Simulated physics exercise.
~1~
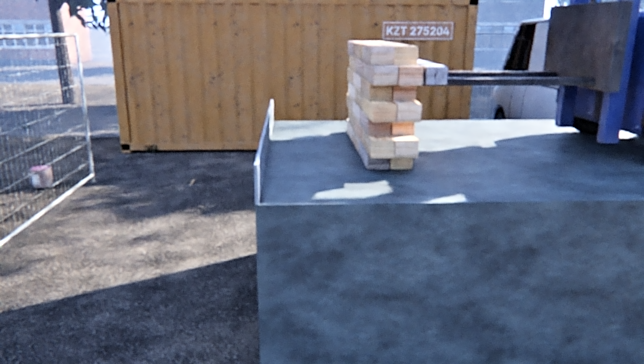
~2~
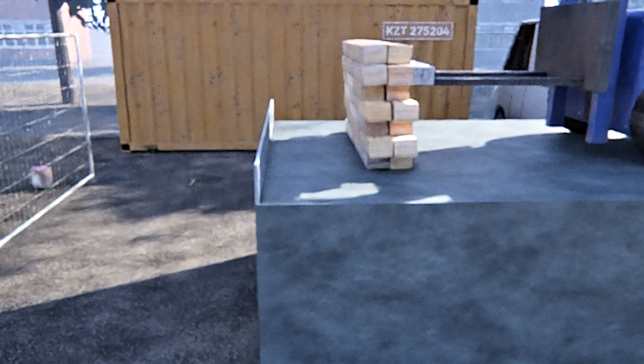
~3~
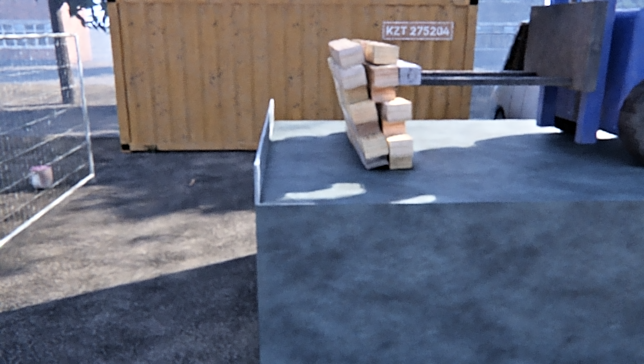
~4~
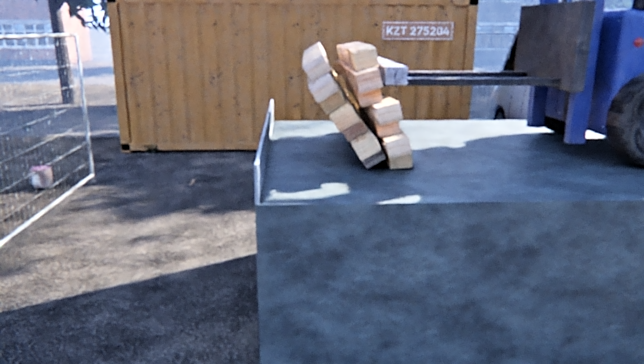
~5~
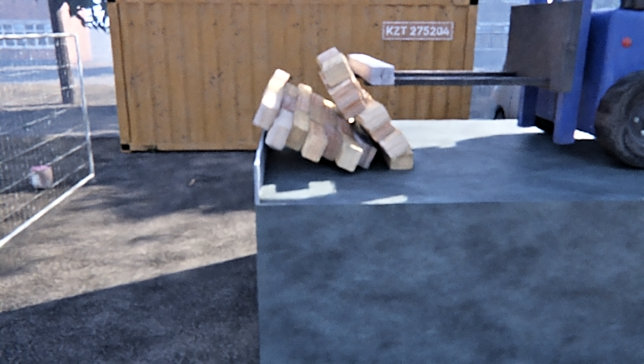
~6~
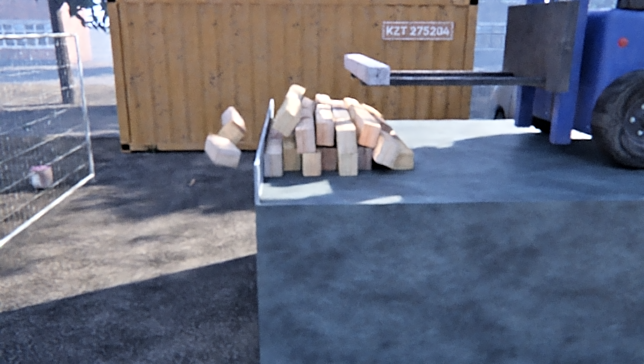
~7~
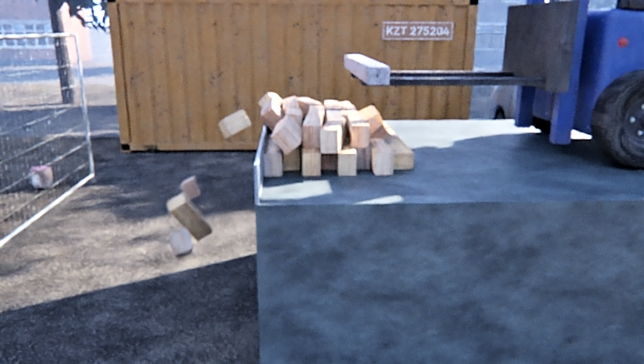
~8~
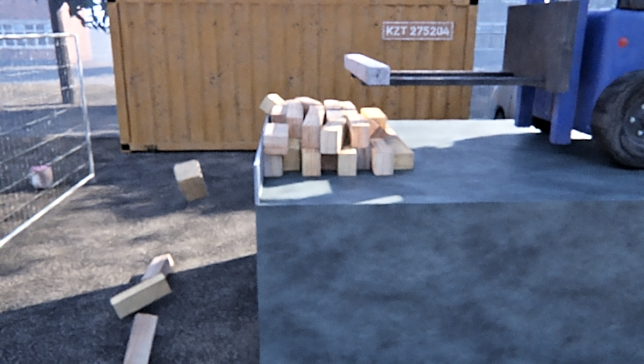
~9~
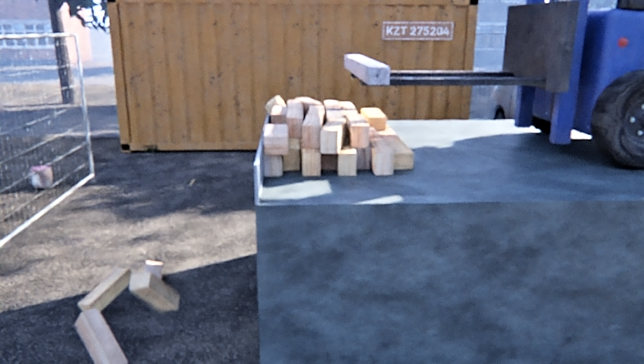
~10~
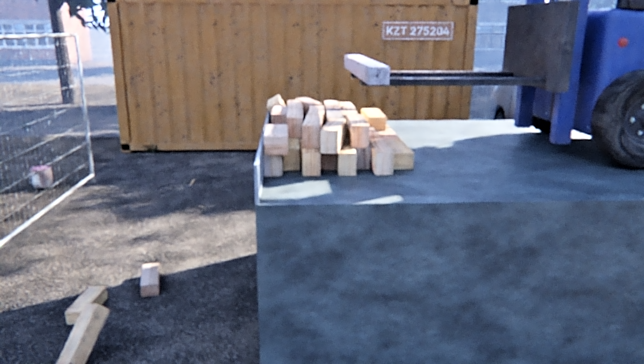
A stack of wooden blocks toppled left when a blue forklift pushed a beam into its upper part, collapsing into a heap against the low board at the platform's edge, while a few blocks tumbled over and landed on the ground below.
